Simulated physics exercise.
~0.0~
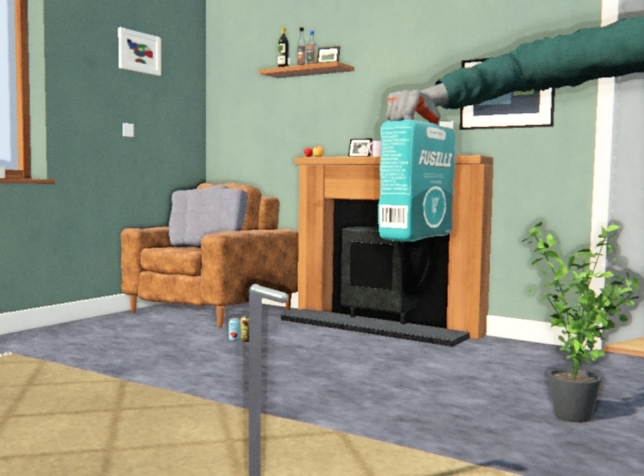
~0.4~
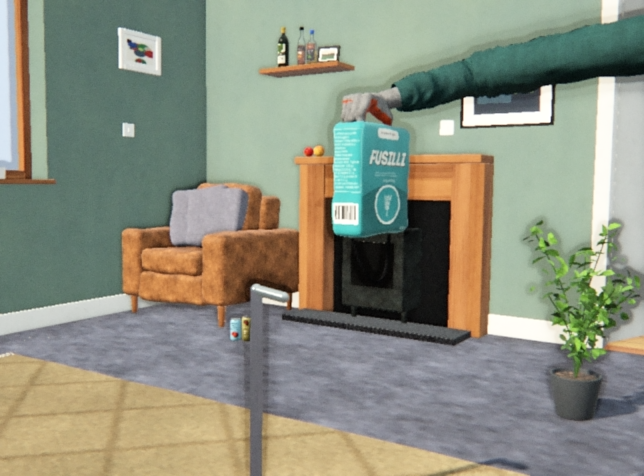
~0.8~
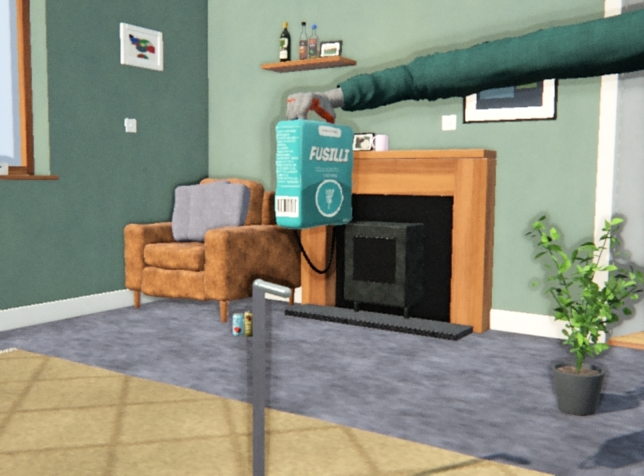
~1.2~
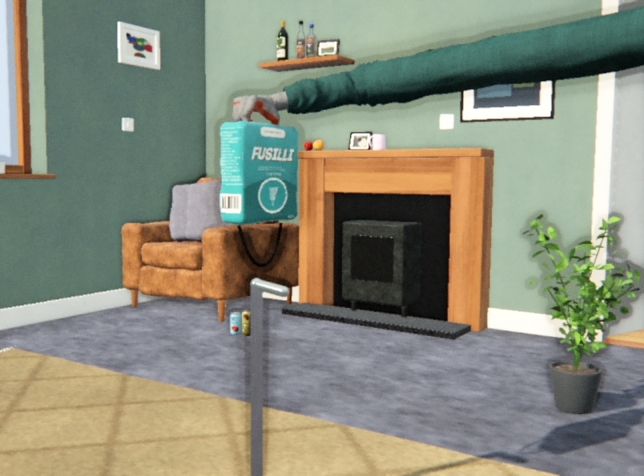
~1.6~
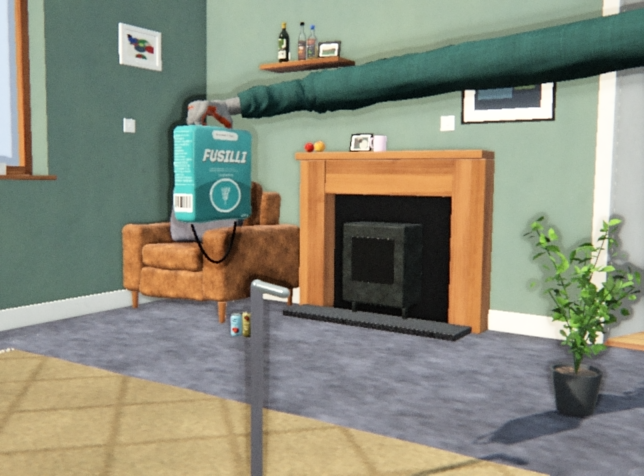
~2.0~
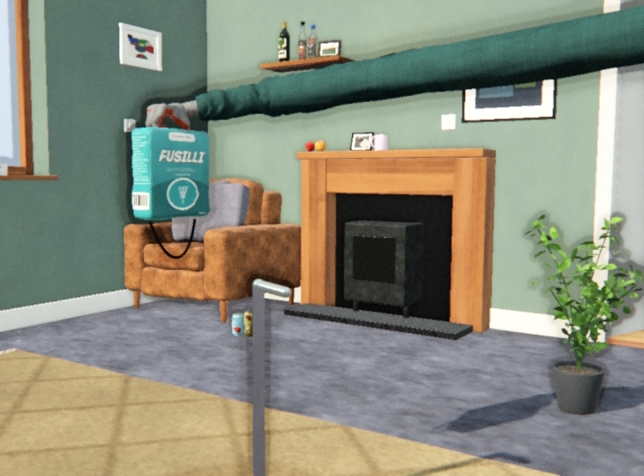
To begin with, a gloved hand on a long green-sleeved arm holds a turquoise fusilli bag upright in front of a wooden fireplace, to the right of a grey post with a sideways hook. The arm reaches in from the right and carries the bag steadily left across the room. A dark loop comes into view hanging beneath it as it nears the post. The bag passes above the hook, and the loop clears it without catching. It continues left in front of the brown armchair, ending past the post, still held and hanging free, while the post stays put.
